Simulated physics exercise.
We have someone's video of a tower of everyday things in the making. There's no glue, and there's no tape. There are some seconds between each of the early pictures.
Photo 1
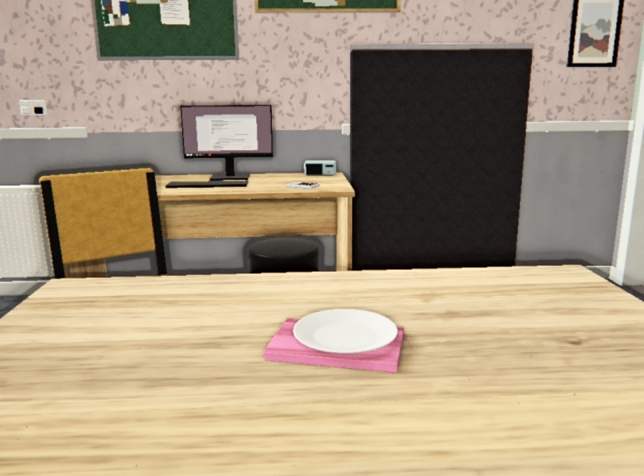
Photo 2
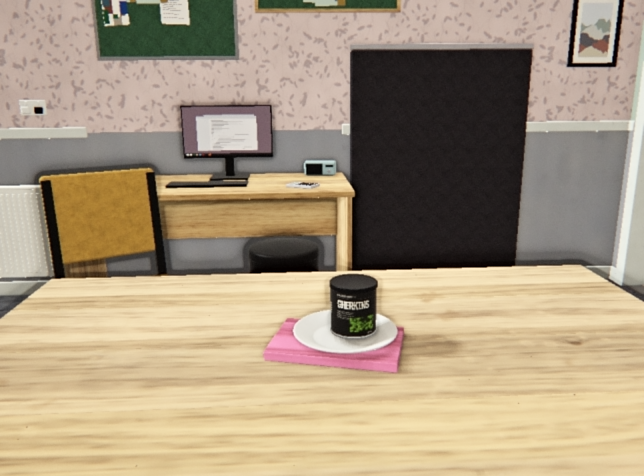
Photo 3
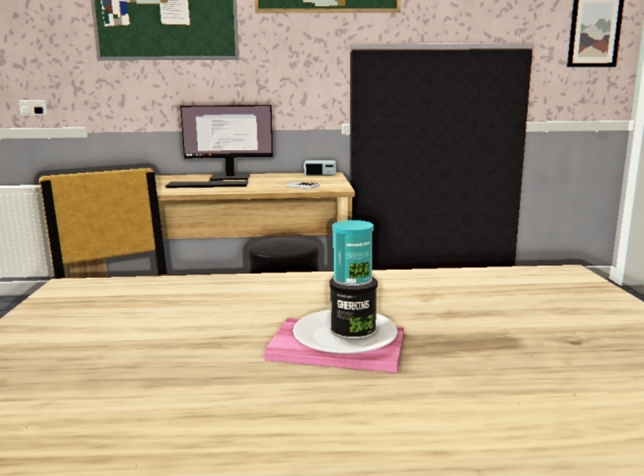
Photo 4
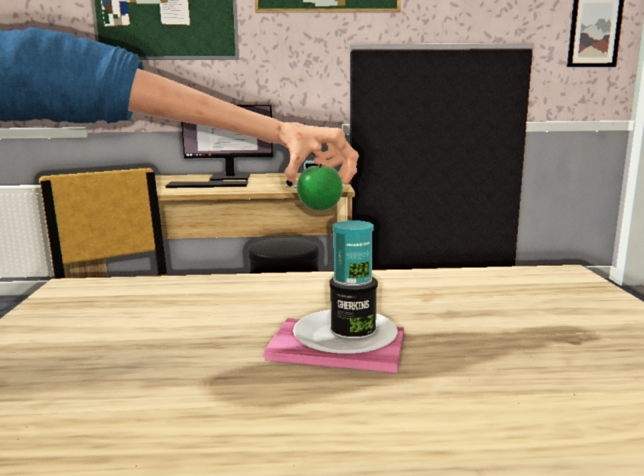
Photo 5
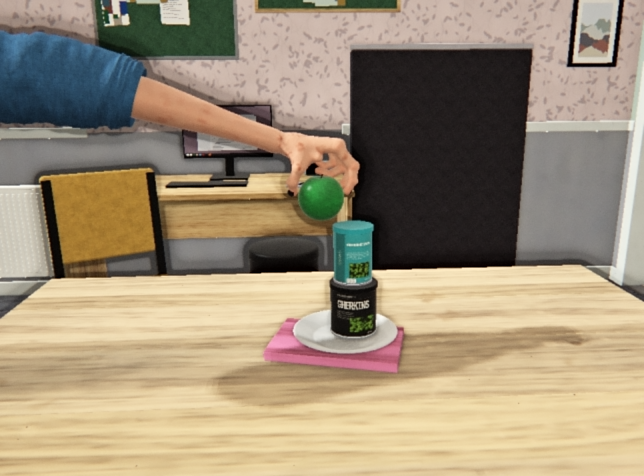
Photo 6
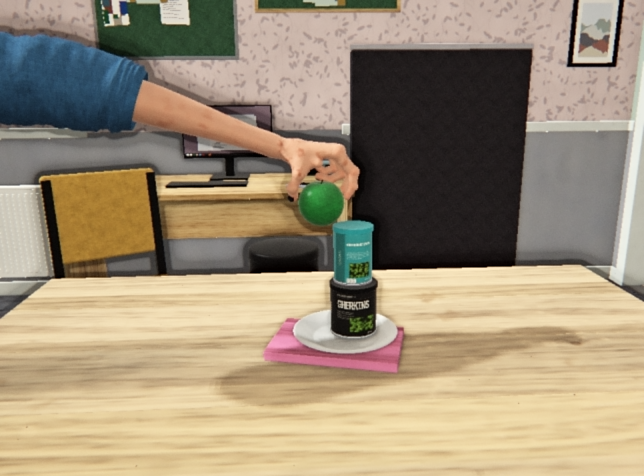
In a room with patterned pink walls, a fixed camera looks across a pale wooden table towards a desk, a mustard chair and a tall black panel. On a pink board sits a white plate, on which a black pot and then a teal container appear, stacked. A blue-sleeved arm reaches in from the left and lowers a green apple slightly onto the container's top, left of centre, still holding it.
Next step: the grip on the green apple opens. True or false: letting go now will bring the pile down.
True.
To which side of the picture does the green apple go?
Off leftwards in the picture.
Then, 0.30 s after the last picture, green apple now fallen.
Then, 0.50 s after the last picture, things are still on the move.
Then, 1.00 s after the last picture, nothing new.
At rest, fallen, green apple; the other 4 in place. Seen from the same camera at the end, green apple near (246, 329). The pile gives way.
